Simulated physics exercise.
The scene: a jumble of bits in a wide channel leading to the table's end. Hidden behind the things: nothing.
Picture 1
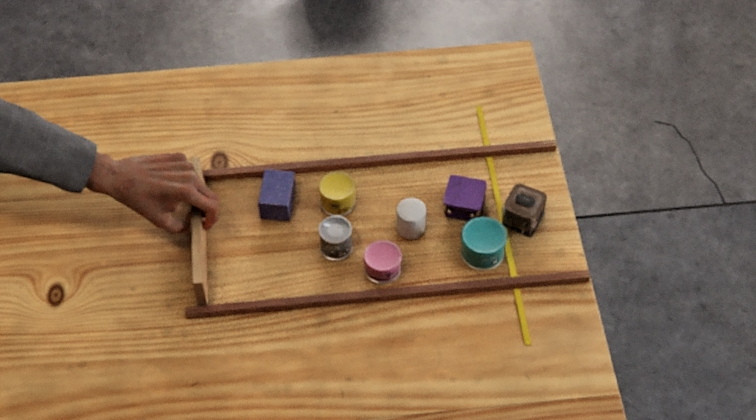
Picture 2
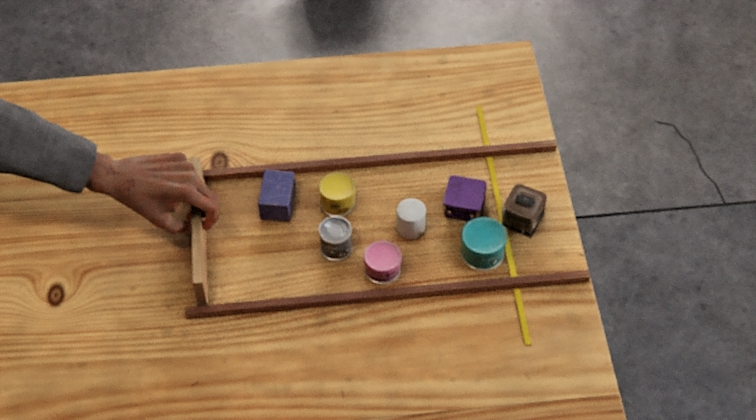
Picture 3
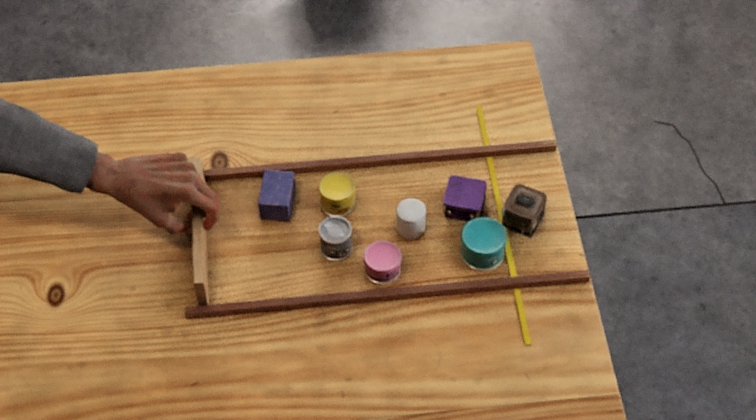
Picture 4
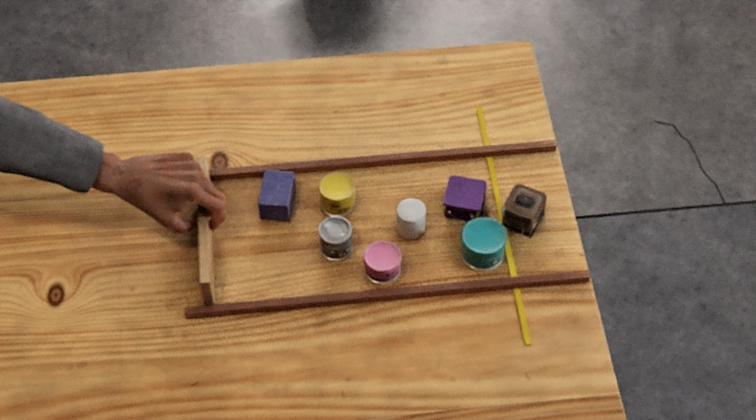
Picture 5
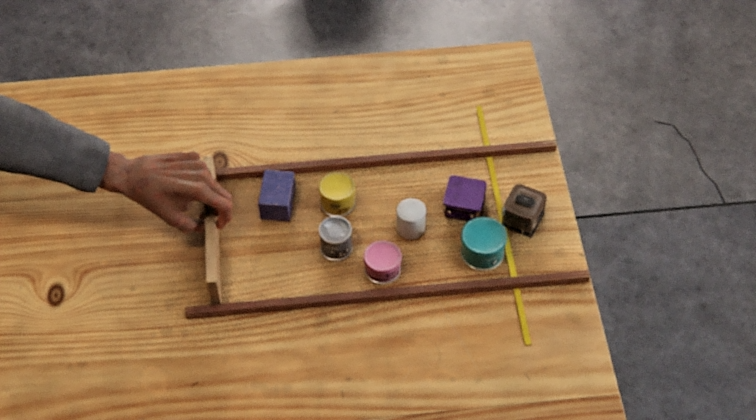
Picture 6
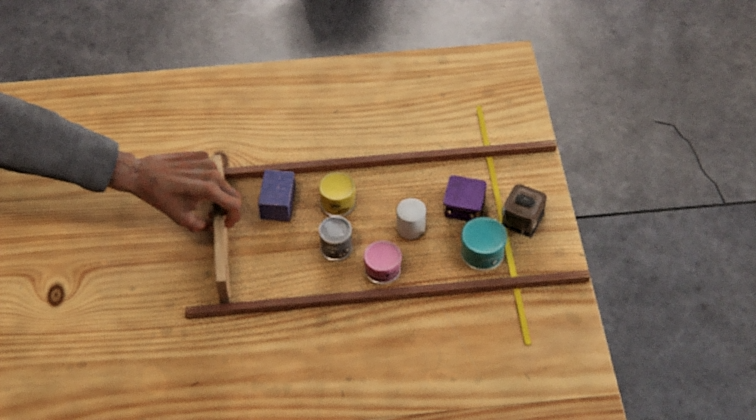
On a wooden table, a hand holds a board upright at the left end of a channel between two brown strips, then slides it slightly right toward scattered blocks and small tins, which stay still near a yellow tape.
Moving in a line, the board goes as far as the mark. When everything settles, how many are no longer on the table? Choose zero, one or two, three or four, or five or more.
When everything settles, one or two are no longer on the table.
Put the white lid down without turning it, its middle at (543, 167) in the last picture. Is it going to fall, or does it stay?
It goes down.
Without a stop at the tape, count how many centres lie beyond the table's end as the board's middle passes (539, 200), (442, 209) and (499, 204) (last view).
Taking the places in turn, the counts are 4, 0 and 1.
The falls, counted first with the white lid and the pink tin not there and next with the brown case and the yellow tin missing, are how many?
First 0, then 0.
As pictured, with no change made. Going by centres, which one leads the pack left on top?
The one is the purple case.
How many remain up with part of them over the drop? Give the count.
The total would be 2.
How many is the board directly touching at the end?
3 in contact.
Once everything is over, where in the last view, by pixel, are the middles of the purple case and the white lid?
The purple case finishes at (565, 200); the white lid finishes at (529, 199).
A little later, none off yet; brown case at rest near (524, 210); turquoise tin at rest near (483, 244); purple case at rest near (464, 199).
When it is over, the number that fall off is one or two; down, brown case.
